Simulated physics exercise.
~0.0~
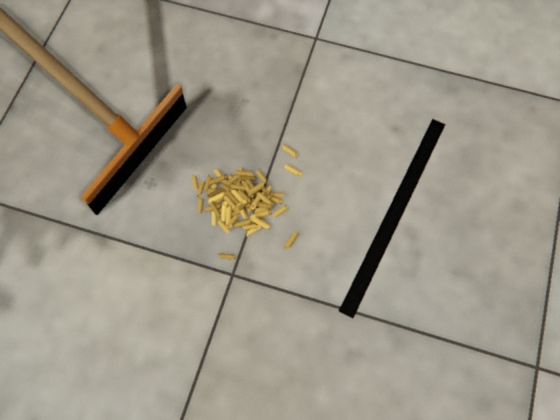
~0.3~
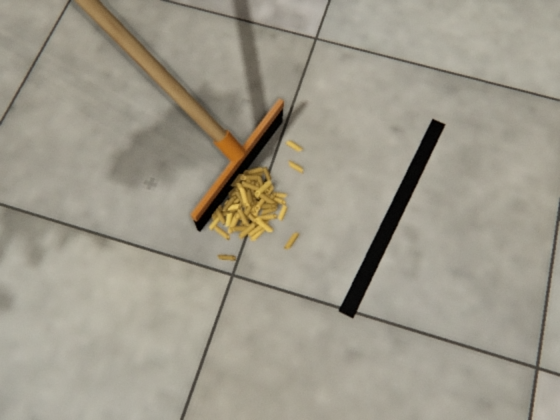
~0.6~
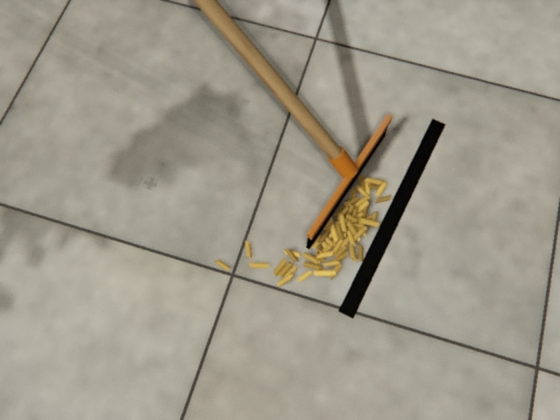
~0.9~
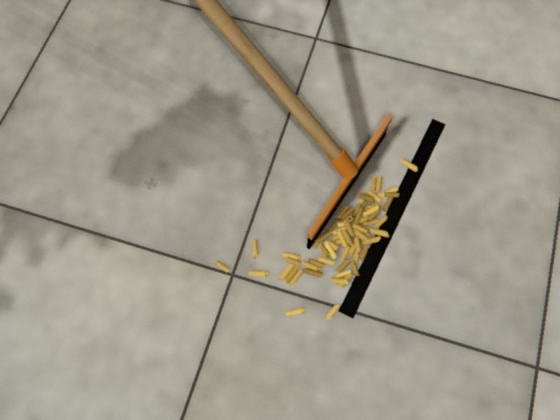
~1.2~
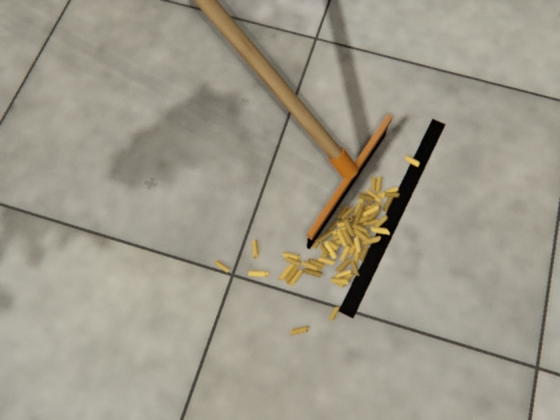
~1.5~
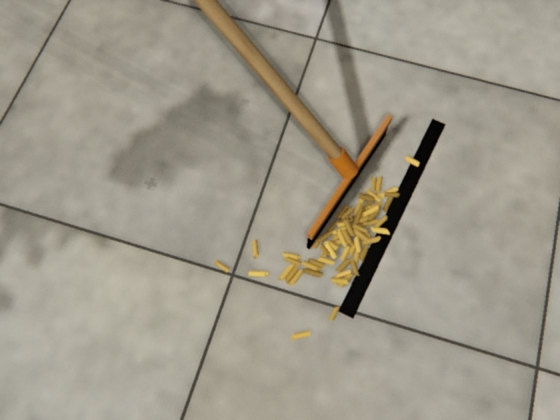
A squeegee pushes a pasta pile right and stops, leaving pieces short of the black strip.
